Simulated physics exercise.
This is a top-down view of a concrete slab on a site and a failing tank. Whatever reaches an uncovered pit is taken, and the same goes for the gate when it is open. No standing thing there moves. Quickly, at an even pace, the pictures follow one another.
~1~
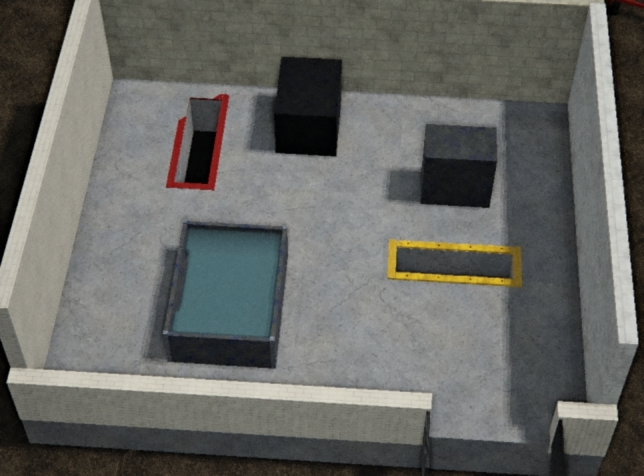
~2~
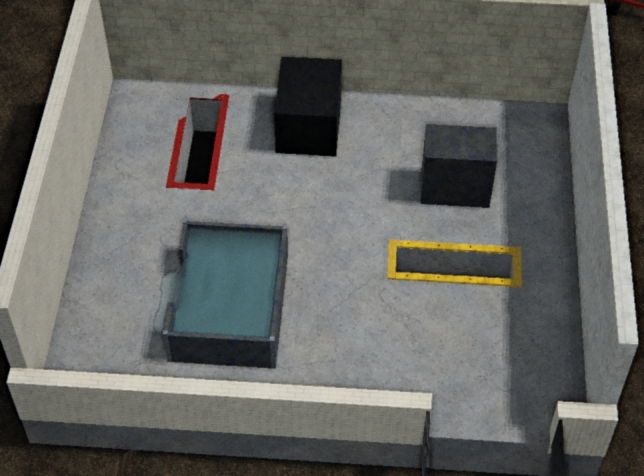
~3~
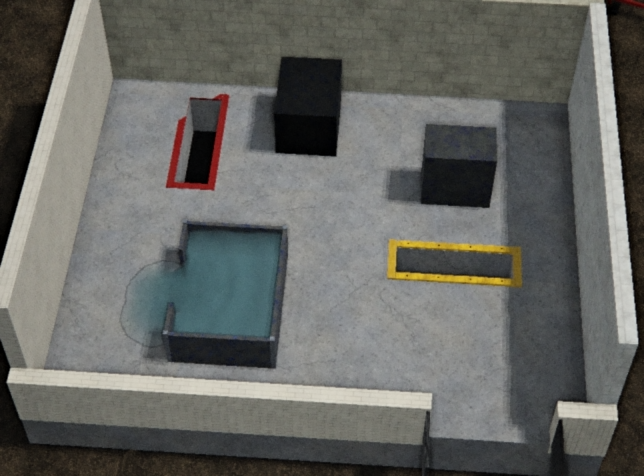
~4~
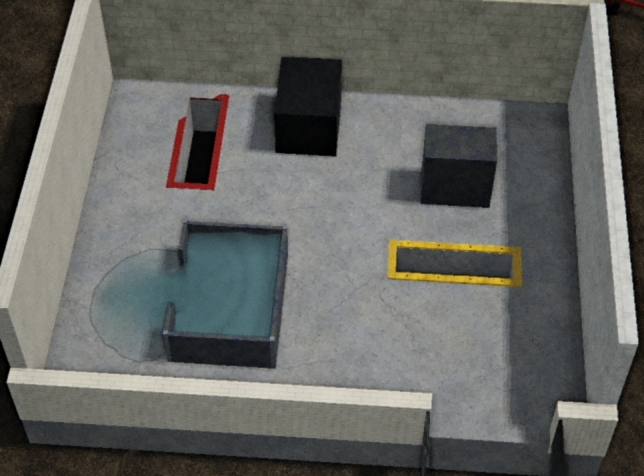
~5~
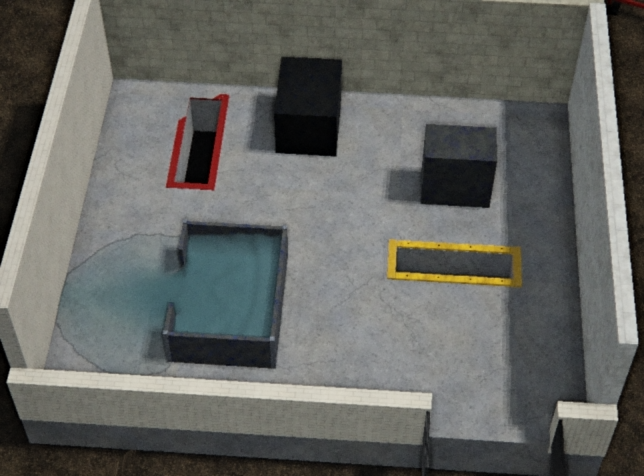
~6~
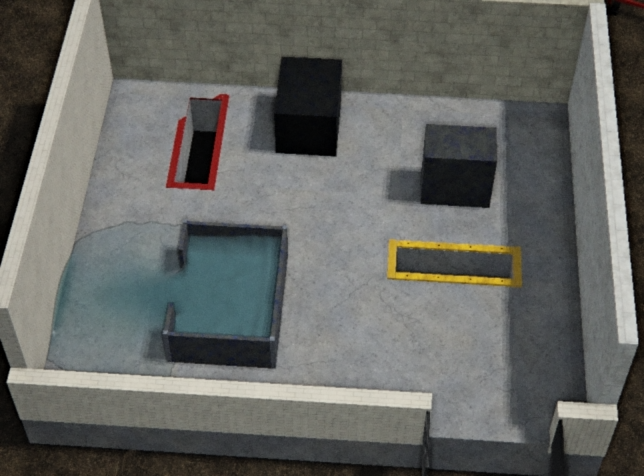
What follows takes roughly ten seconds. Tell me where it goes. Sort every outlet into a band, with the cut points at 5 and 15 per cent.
Final shares: The gate under 5 %; the yellow pit under 5 %; the red pit over 15 %.
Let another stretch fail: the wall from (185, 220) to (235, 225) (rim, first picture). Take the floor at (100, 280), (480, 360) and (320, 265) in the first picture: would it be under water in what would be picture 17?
Well, the first is missed by the spill, the next missed by the spill, the last missed by the spill.
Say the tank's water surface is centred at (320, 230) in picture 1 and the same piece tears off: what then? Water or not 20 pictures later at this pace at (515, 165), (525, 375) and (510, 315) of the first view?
Spot 1 unwetted, spot 2 unwetted, spot 3 unwetted.
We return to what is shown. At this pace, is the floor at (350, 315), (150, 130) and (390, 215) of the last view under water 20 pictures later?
In turn: Clear, flooded, not flooded.
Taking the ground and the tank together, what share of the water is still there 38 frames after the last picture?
Roughly 86 parts in every hundred.
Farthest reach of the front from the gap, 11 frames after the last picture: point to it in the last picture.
The farthest point of the front sits at (110, 95).
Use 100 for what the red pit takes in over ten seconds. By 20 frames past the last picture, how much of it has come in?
Near 15 in a hundred.
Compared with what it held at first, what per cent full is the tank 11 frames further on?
About 48 %.
A moment on, water covers 15 % of the floor; the gate 0 %, the yellow pit 0 %, the red pit 0 %.
Next, water covers 20 % of the floor; the gate 0 %, the yellow pit 0 %, the red pit 0 %.
Then, water covers 35 % of the floor; the gate 0 %, the yellow pit 0 %, the red pit 4 %.
Later, water covers 50 % of the floor; the gate 1 %, the yellow pit 0 %, the red pit 14 %.
In the end, water covers 65 % of the floor; the gate 3 %, the yellow pit 0 %, the red pit 27 %.
